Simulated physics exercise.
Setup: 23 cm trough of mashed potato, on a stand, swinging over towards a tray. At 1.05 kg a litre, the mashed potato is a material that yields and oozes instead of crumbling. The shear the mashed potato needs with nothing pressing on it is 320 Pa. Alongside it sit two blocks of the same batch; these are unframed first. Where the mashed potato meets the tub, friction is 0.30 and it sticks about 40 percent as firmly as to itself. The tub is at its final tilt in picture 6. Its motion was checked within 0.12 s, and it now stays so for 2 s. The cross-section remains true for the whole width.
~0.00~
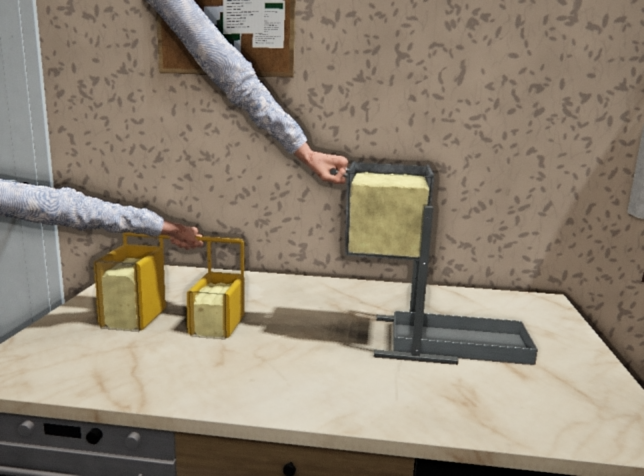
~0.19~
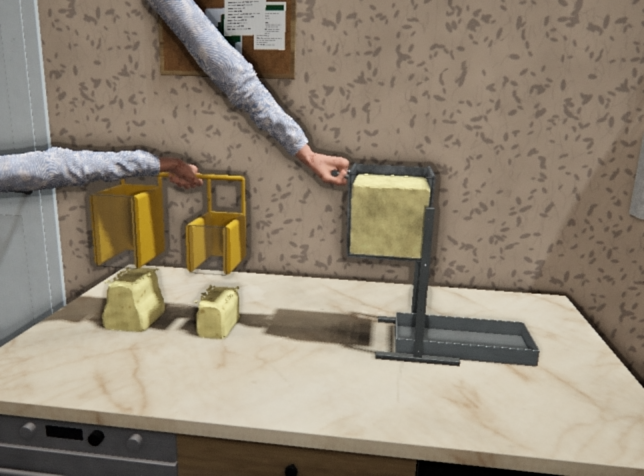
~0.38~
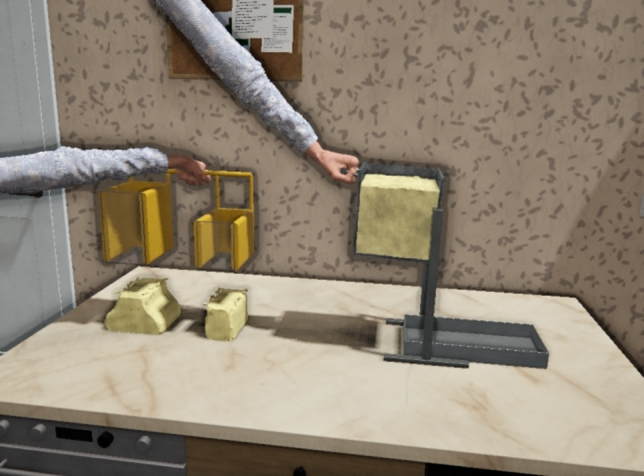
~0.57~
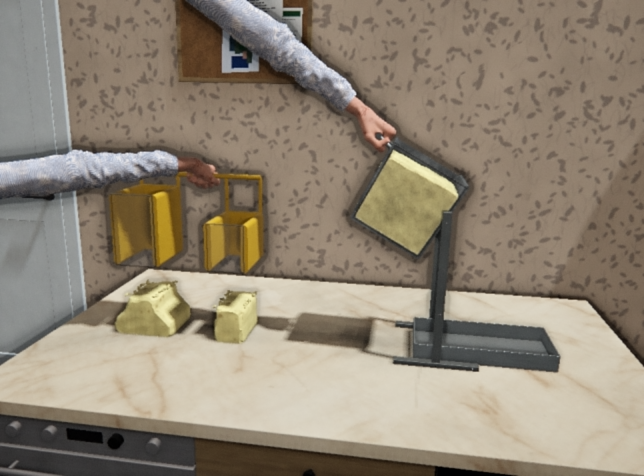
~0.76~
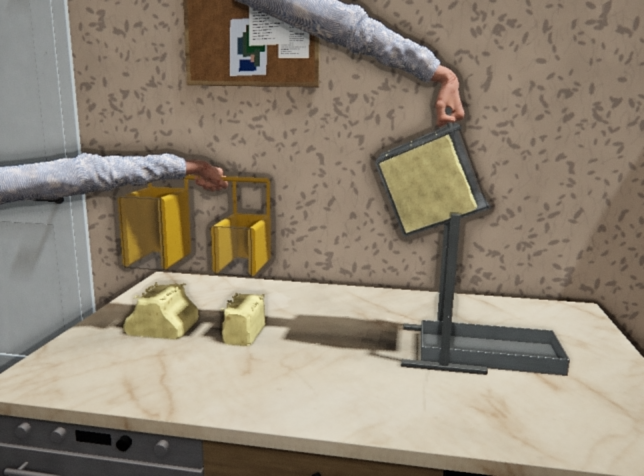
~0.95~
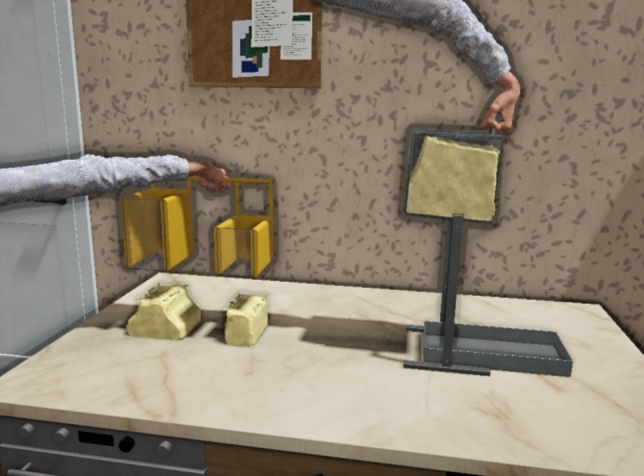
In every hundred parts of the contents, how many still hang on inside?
About 42 in every hundred.
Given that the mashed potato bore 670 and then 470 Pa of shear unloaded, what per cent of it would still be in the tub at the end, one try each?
About 100 % first, about 50 % second.
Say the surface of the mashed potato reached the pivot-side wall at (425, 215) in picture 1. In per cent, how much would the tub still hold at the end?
That works out near 70 %.
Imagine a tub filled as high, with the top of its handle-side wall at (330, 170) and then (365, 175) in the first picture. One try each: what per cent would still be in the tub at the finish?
First try about 35 per cent, second around 60 per cent.
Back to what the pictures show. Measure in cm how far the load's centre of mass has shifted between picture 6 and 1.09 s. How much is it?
Around 6 cm.
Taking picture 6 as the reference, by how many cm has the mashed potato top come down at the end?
About 11 cm.
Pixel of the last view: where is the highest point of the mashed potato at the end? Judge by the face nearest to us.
Peak location: Approx. (432, 183).
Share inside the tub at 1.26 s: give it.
About 50 %.
After 1.09 s, the tub is at 92 degrees and holds 77 %.
After 1.26 s, the tub is at 92 degrees and holds 52 %.
After 1.43 s, the tub is at 92 degrees and holds 43 %.
After 1.60 s, the tub is at 92 degrees and holds 42 %.
After 2.95 s, at the end, the tub is at 92 degrees and holds 42 %.
